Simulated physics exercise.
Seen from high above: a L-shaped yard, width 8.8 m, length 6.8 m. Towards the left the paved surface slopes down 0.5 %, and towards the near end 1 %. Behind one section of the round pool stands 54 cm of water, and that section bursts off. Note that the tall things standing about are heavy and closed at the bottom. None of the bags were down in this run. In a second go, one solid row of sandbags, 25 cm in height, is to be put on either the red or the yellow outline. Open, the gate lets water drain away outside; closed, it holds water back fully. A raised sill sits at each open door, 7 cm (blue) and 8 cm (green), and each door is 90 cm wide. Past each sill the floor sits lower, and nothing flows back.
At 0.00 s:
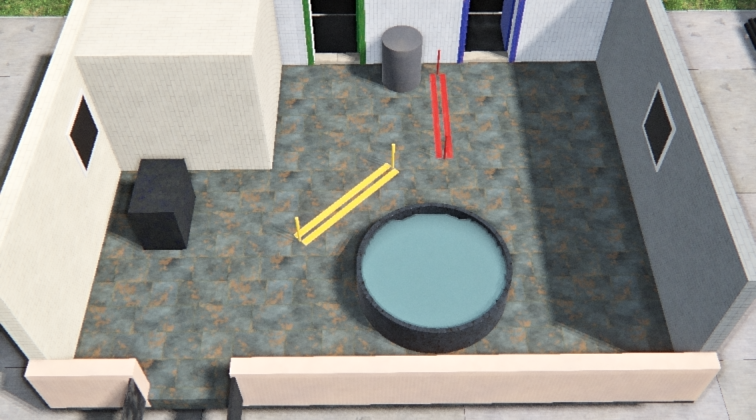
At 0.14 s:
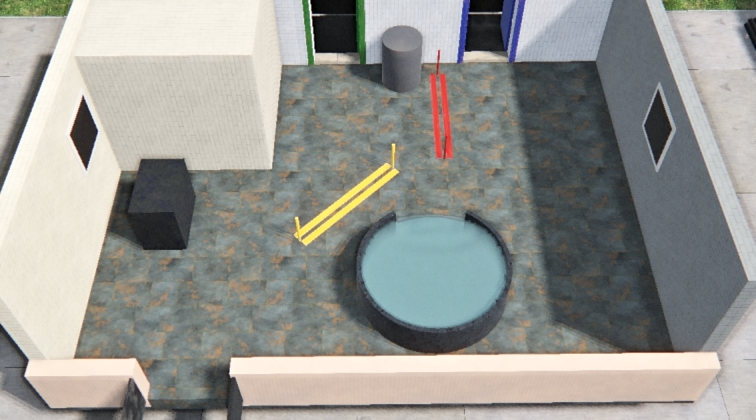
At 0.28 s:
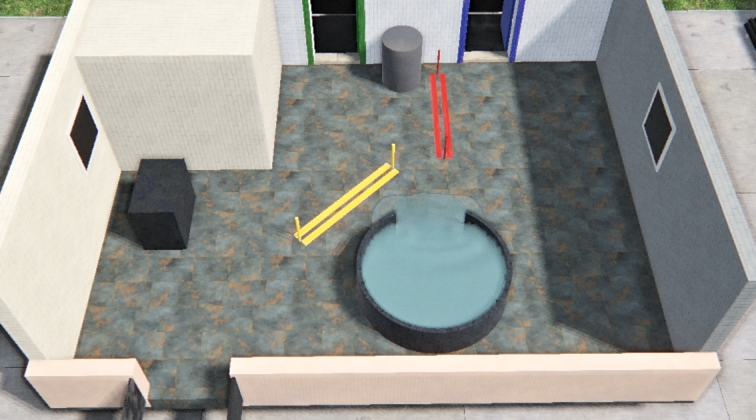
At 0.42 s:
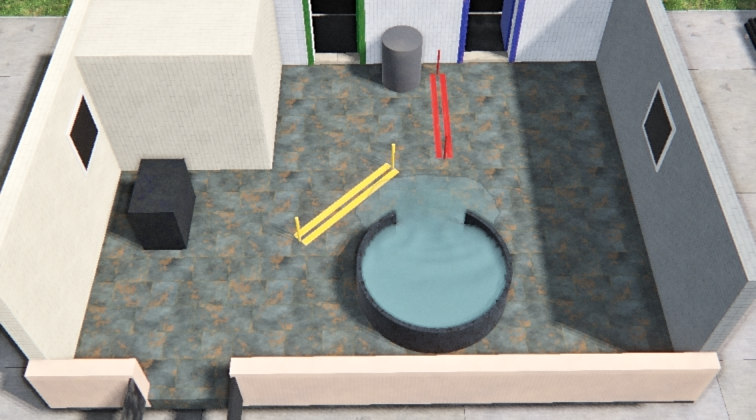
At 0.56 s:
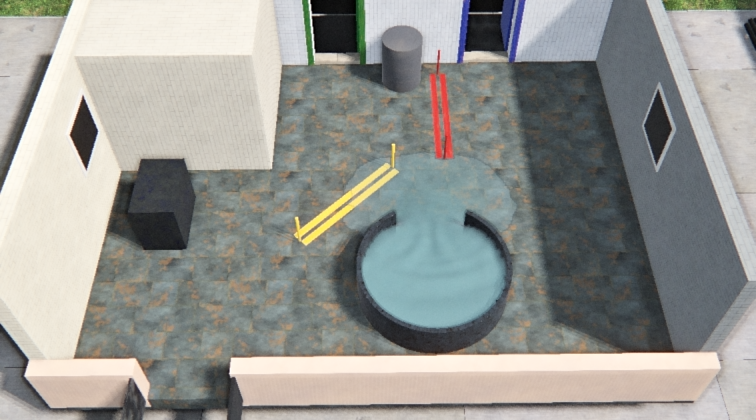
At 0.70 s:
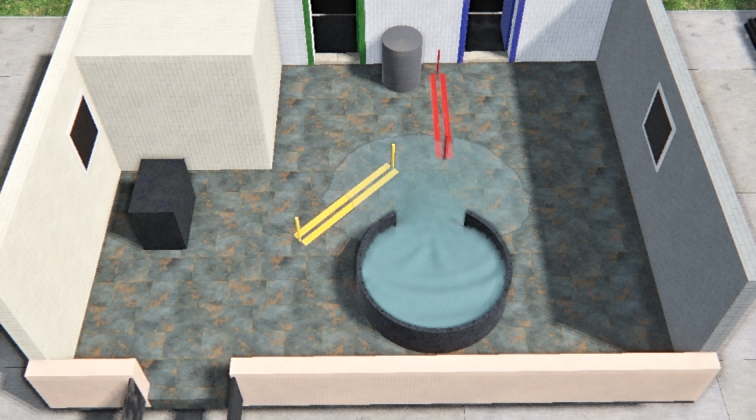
In a walled, paved yard seen from high above, a round pool of still water sits near yellow and red outlines. A section of its far side bursts off, and water pours through the gap. The water fans out across the paving in a widening sheet, reaching around the ends of both outlines.
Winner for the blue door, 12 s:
Red mark.
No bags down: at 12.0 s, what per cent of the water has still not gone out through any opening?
90 %.
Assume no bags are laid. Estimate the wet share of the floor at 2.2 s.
The flood covers close to 40 per cent of the floor.
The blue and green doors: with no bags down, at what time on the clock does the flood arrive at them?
Times - blue 1.8 s, green 2.0 s.
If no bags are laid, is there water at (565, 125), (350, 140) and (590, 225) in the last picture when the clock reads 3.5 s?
Taking them in order, they'd be swamped, swamped and spared.
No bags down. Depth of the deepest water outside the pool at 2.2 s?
Roughly 22 centimetres.
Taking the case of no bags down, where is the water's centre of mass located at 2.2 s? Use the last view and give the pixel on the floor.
The water's centre sits near (427, 214).
After 1.4 s water covers 25 % of the floor and is deepest (23 cm) near (421, 220) in the run without bags; in at the blue door, 0 L with no bags, 0 L with the row on red, 0 L on yellow.
After 2.2 s water covers 40 % of the floor and is deepest (22 cm) near (449, 65) in the run without bags; in at the blue door, 2 L with no bags, 0 L with the row on red, 4 L on yellow.
After 3.5 s water covers 45 % of the floor and is deepest (22 cm) near (586, 63) in the run without bags; in at the blue door, 37 L with no bags, 3 L with the row on red, 69 L on yellow.
After 7.0 s water covers 65 % of the floor and is deepest (10 cm) near (282, 100) in the run without bags; in at the blue door, 60 L with no bags, 6 L with the row on red, 118 L on yellow.
After 12.0 s water covers 90 % of the floor and is deepest (10 cm) near (680, 377) in the run without bags; in at the blue door, 61 L with no bags, 6 L with the row on red, 121 L on yellow.
